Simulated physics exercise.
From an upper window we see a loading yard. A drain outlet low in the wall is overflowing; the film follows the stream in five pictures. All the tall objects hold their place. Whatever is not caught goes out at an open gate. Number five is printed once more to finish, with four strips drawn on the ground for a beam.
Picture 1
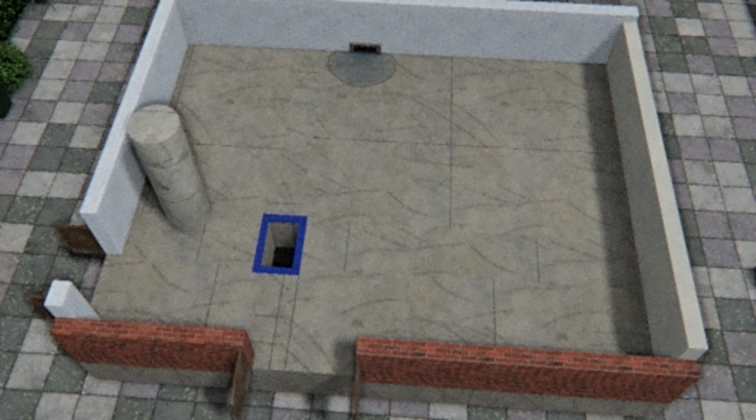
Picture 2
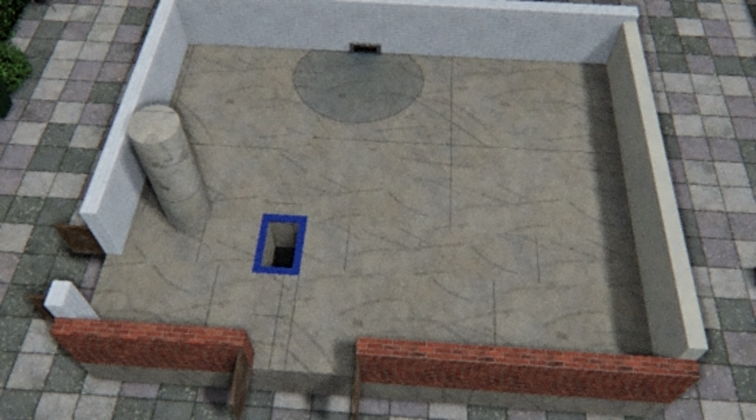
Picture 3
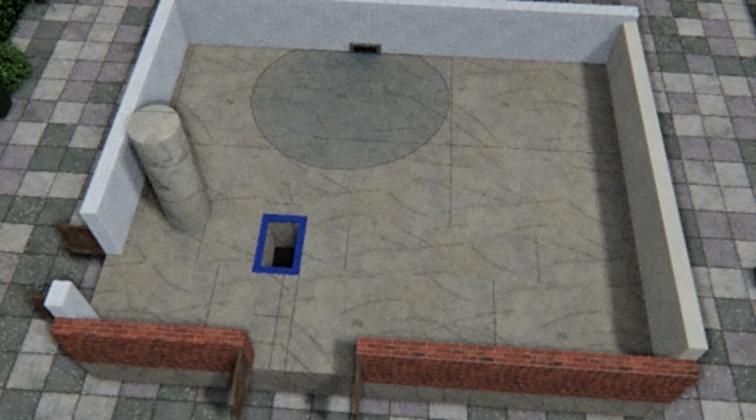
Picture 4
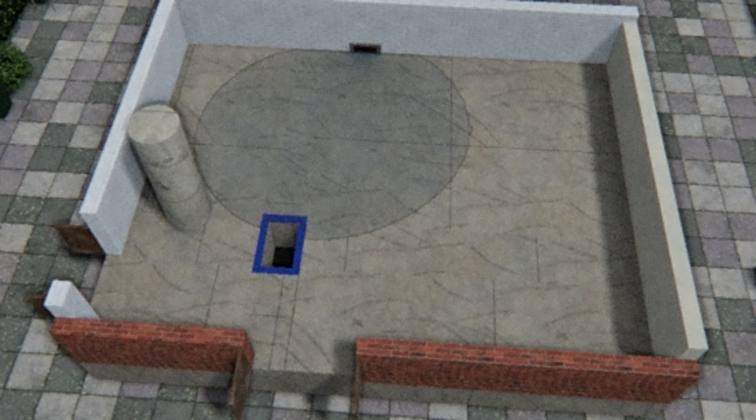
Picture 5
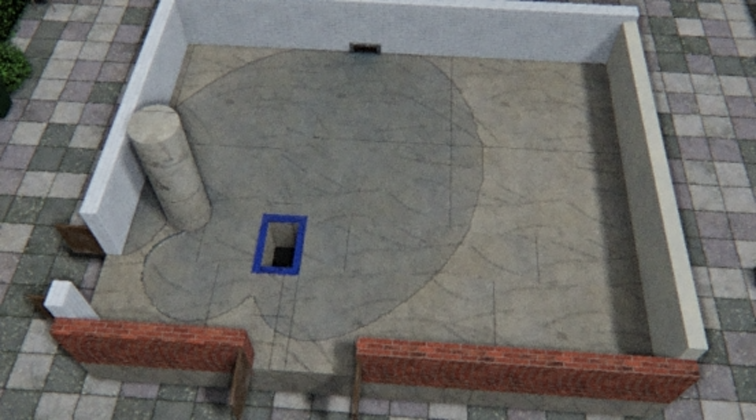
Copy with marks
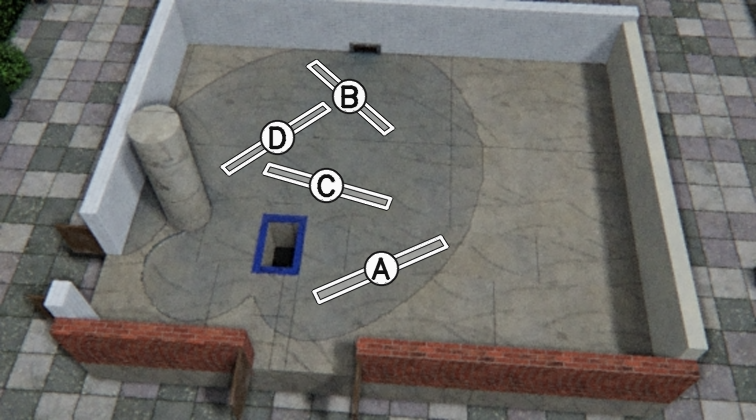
In a walled loading yard seen from above, a small dark patch of water lies by the outfall in the far wall, while the blue-edged drain is dry. The water spreads steadily toward the near side, passing the standing column, then surrounds the drain and bulges out to the lower left.
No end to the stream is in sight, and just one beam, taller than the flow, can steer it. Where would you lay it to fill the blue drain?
Use place A.
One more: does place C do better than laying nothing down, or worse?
Place C is worse.
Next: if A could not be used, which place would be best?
Place D.
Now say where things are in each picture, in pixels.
The first frame shows outfall at (365, 48); blue drain at (280, 244); open gate at (306, 356); open gate at (111, 286); 2 % of the ground under water, visible out to (386, 78); blue drain still dry.
In the second frame, 7 % of the ground under water, visible out to (369, 119); blue drain still dry.
In the third frame, 16 % of the ground under water, visible out to (306, 158); blue drain still dry.
In the fourth frame, 30 % of the ground under water, visible out to (246, 213); blue drain still dry.
In the fifth frame, 46 % of the ground under water, visible out to (162, 292); blue drain taking water.
In white, A from (316, 297) to (443, 241); B from (312, 63) to (388, 130); C from (266, 168) to (388, 203); D from (225, 170) to (326, 106).
If A is chosen, about 31 % of the stream goes into the blue drain, about 68 % out by the gates.
If B is chosen, about 5 % of the stream goes into the blue drain, about 91 % out by the gates.
If C is chosen, about 8 % of the stream goes into the blue drain, about 90 % out by the gates.
If D is chosen, about 19 % of the stream goes into the blue drain, about 80 % out by the gates.
